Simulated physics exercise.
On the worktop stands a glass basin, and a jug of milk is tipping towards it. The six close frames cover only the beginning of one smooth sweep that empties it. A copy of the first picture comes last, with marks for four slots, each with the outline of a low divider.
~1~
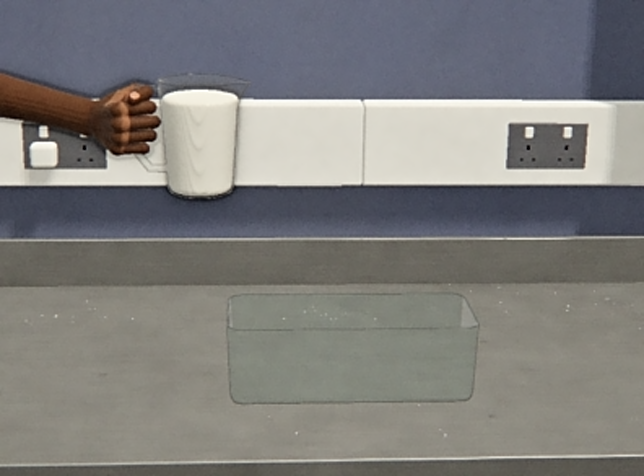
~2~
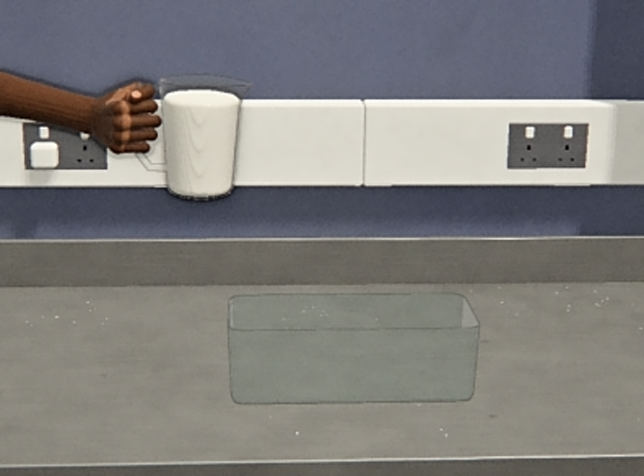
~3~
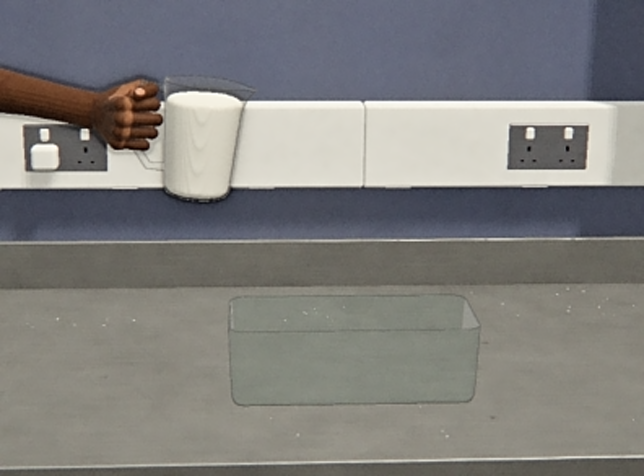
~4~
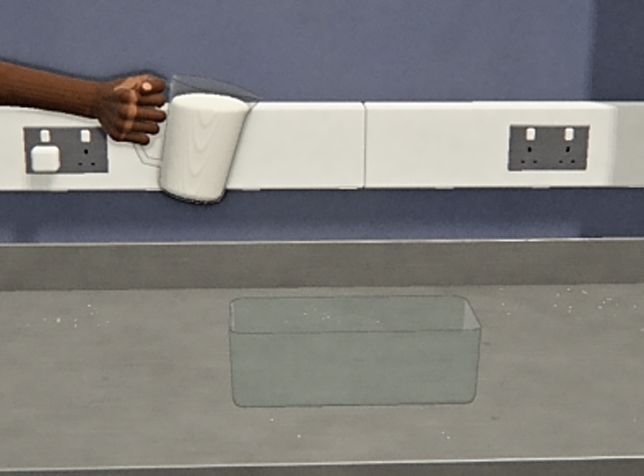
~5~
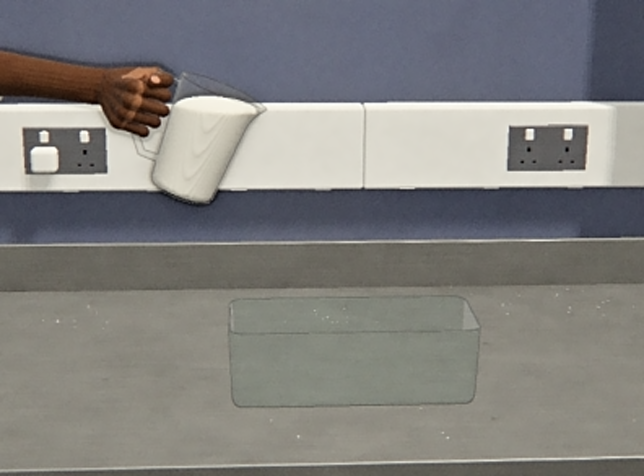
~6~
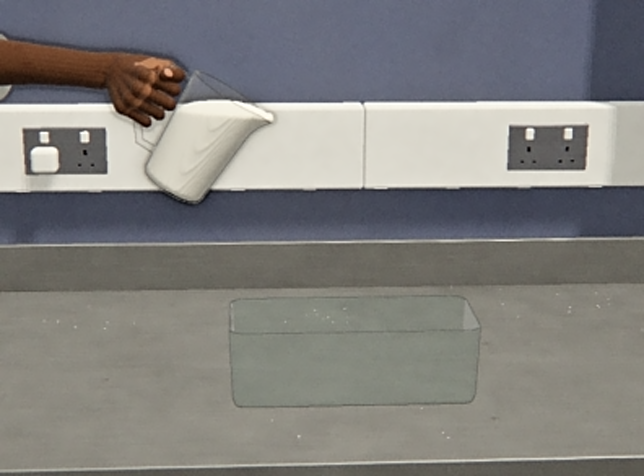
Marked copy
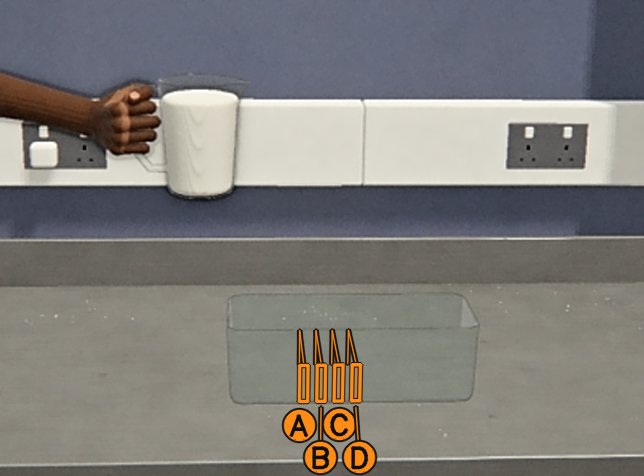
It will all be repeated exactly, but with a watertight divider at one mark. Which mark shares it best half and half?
The answer is position C.
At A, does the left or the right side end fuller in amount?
More ends on the right.
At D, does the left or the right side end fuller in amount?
More ends on the left.
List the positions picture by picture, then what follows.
In the first picture, upright, lip at (250, 83); basin from (230, 402) to (473, 399); nothing has left yet.
In the second picture, upright, lip at (251, 84); nothing has left yet.
In the third picture, tipped about 6°, lip at (255, 90); nothing has left yet.
In the fourth picture, tipped about 13°, lip at (261, 98); nothing has left yet.
In the fifth picture, tipped about 22°, lip at (266, 109); nothing has left yet.
In the sixth picture, tipped about 33°, lip at (271, 121); milk is over the lip, down to (271, 121).
On the marked copy, A at (303, 407); B at (321, 407); C at (338, 407); D at (355, 406).
With A, about 4 % ends left of the wall and 92 % right of it; 4 % is lost outside.
With B, about 8 % ends left of the wall and 89 % right of it; 3 % is lost outside.
With C, about 48 % ends left of the wall and 49 % right of it; 3 % is lost outside.
With D, about 80 % ends left of the wall and 7 % right of it; 14 % is lost outside.
